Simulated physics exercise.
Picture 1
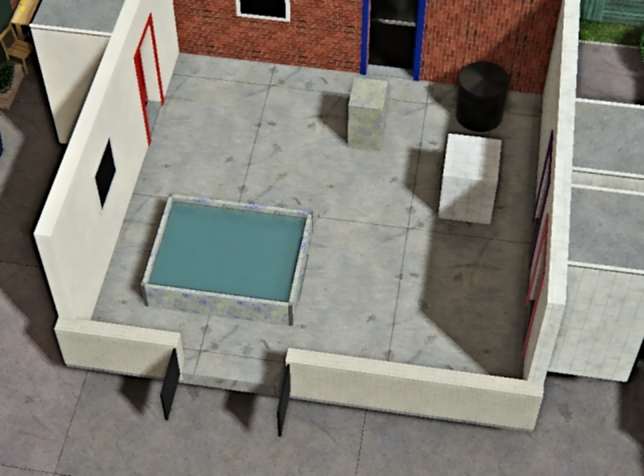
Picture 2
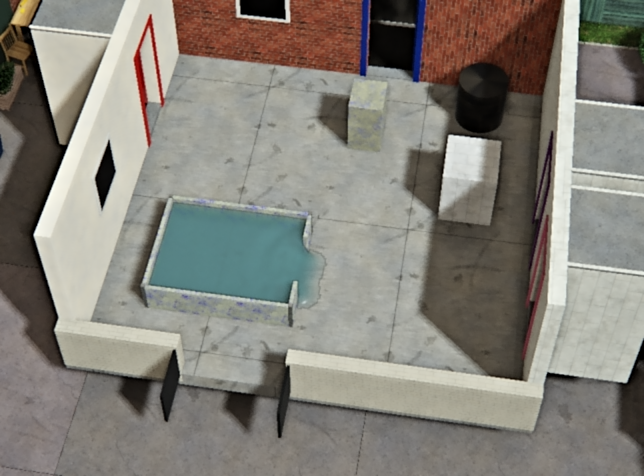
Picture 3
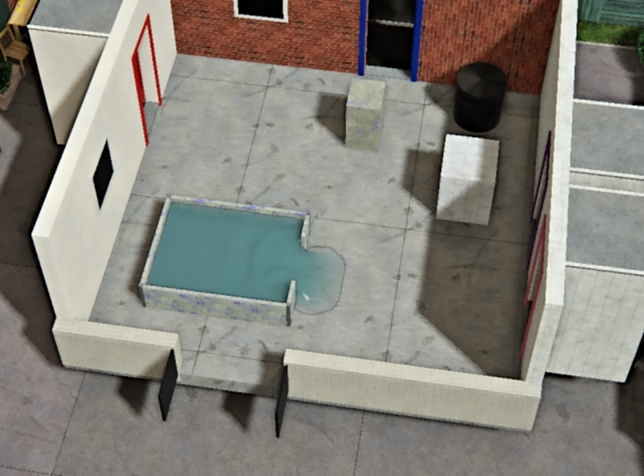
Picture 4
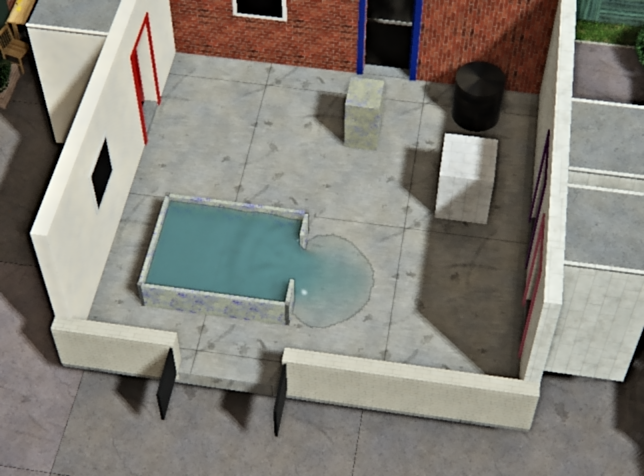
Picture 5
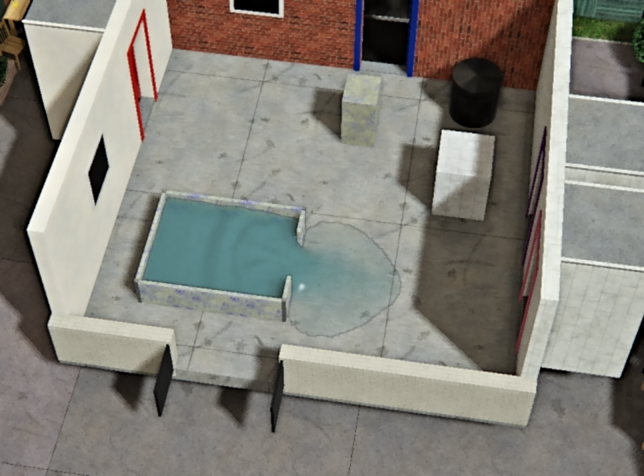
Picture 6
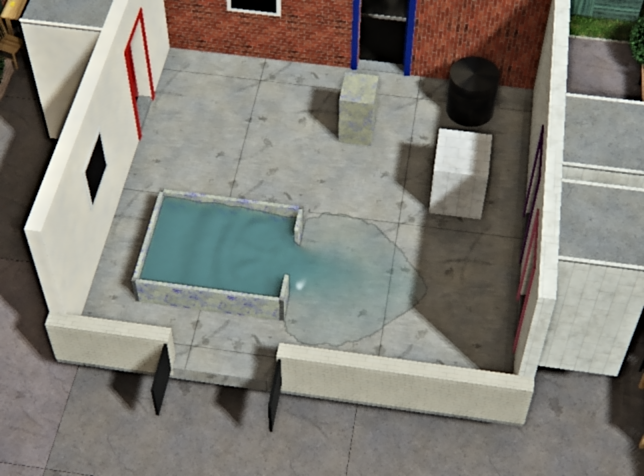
In a walled back court, water pours from a tank's right side and spreads rightward.
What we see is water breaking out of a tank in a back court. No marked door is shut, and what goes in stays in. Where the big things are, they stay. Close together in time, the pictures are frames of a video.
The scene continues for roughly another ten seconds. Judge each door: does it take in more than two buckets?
In order: The blue door is not overrun past two buckets. The pink door is not overrun past two buckets. The red door is not overrun past two buckets. The purple door is not overrun past two buckets.
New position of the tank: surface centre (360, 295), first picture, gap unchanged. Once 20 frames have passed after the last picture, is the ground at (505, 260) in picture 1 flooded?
Hit.
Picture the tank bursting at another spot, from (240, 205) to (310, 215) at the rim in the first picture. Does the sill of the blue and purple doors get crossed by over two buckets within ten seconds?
Result - blue: Beyond the limit; purple: Within bounds.
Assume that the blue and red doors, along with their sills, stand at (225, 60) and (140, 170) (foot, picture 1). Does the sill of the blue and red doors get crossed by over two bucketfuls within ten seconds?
Note - the blue door ends up short of it; the red door ends up short of it.
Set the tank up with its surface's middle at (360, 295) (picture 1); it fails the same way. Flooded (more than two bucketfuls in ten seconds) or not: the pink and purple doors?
Note: Pink door exceeds the mark; purple door falls short.
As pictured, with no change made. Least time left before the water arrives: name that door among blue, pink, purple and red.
Clearly the pink door.
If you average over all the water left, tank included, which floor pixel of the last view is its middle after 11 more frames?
About (294, 274) in the last view.
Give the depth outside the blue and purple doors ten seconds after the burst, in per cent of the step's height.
Depth ratios, approx.: 100 and 40 percent.
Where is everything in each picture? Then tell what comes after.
In the first picture, still water in the tank at (229, 251).
In the second picture, water pours out at (299, 272) and has run to (306, 304).
In the third picture, the front is at (338, 261), out from the gap at (297, 273).
In the fourth picture, water pours out at (296, 271) and has run to (367, 272).
In the fifth picture, water pours out at (293, 268) and has run to (393, 293).
In the sixth picture, the front is at (420, 293), out from the gap at (290, 267).
A moment on, water covers 20 % of the floor; the blue door not reached, the pink door wet at the sill, nothing in, the red door not reached, the purple door not reached.
Next, water covers 30 % of the floor; the blue door not reached, the pink door wet at the sill, nothing in, the red door not reached, the purple door wet at the sill, nothing in.
Then, water covers 35 % of the floor; the blue door not reached, the pink door wet at the sill, nothing in, the red door not reached, the purple door under two buckets in.
Later, water covers 45 % of the floor; the blue door wet at the sill, nothing in, the pink door wet at the sill, nothing in, the red door not reached, the purple door under two buckets in.
In the end, water covers 70 % of the floor; the blue door wet at the sill, nothing in, the pink door wet at the sill, nothing in, the red door not reached, the purple door under two buckets in.
